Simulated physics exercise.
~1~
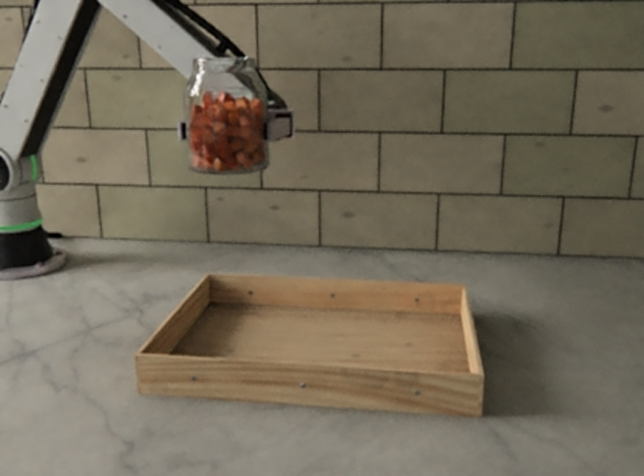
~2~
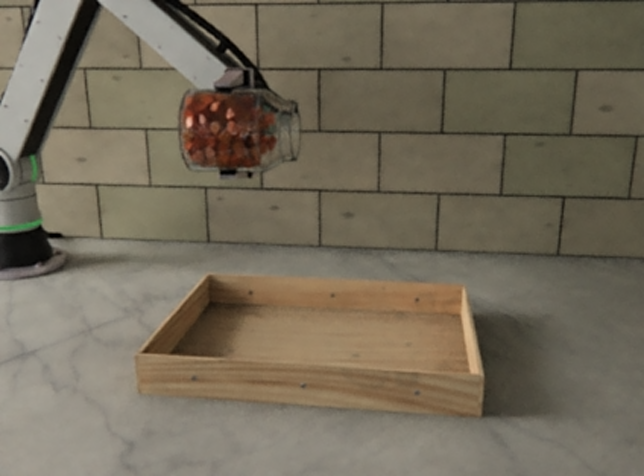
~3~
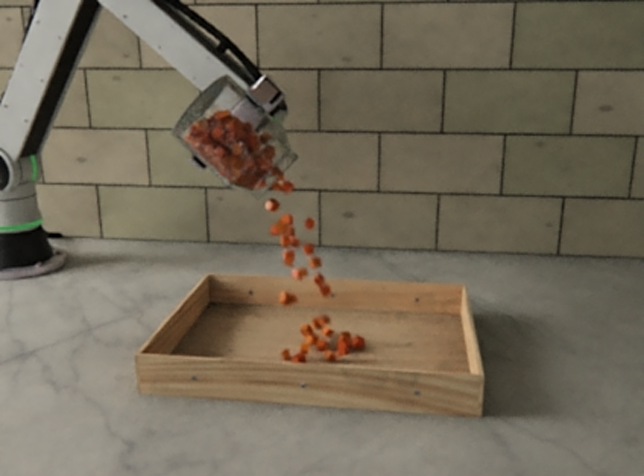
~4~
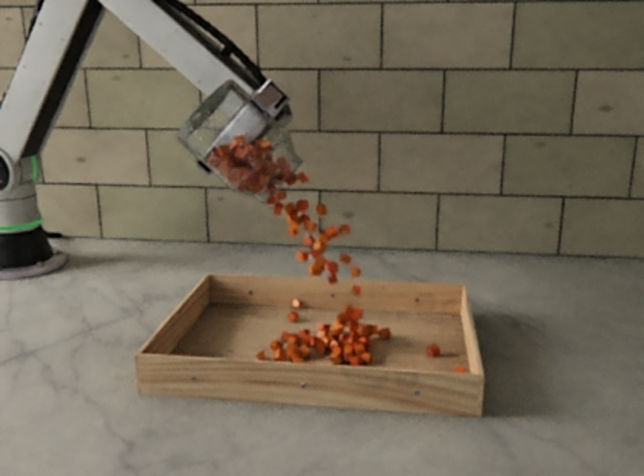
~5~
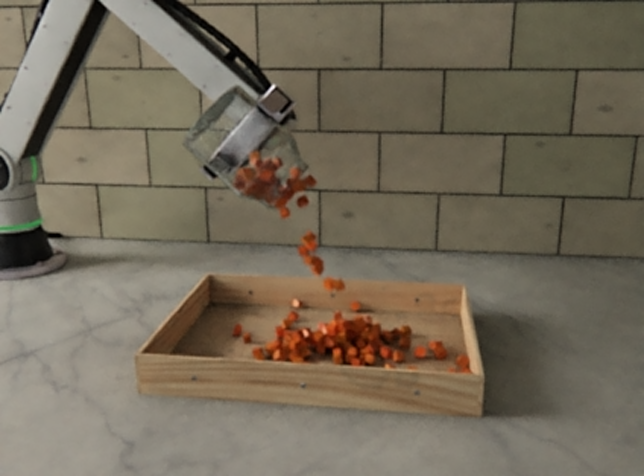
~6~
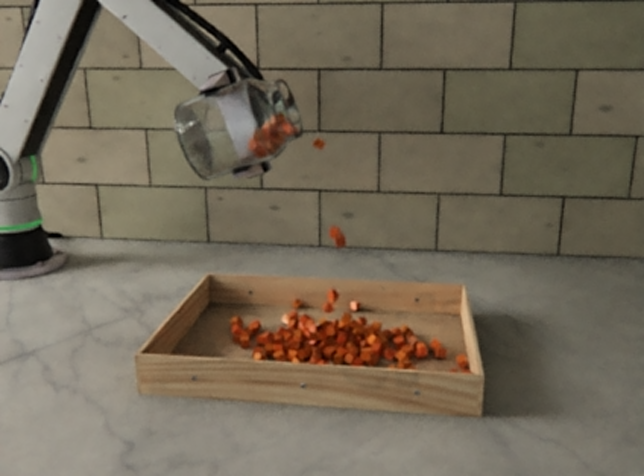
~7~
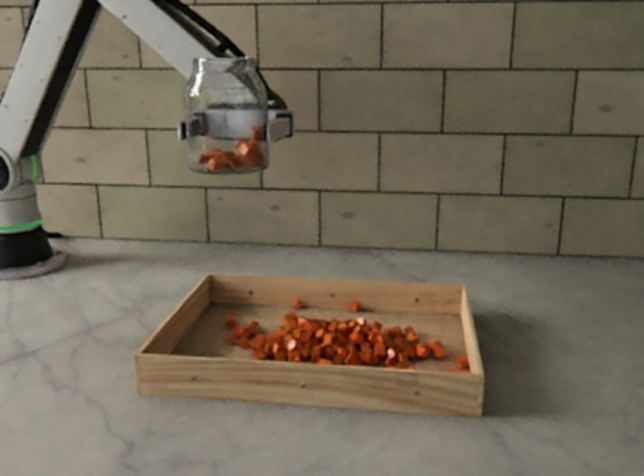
In the video, a robotic arm holding a glass jar of orange-red vegetable dice tips it to the right and pours most of them into a shallow wooden tray below, then turns the jar upright again with a small portion still inside.
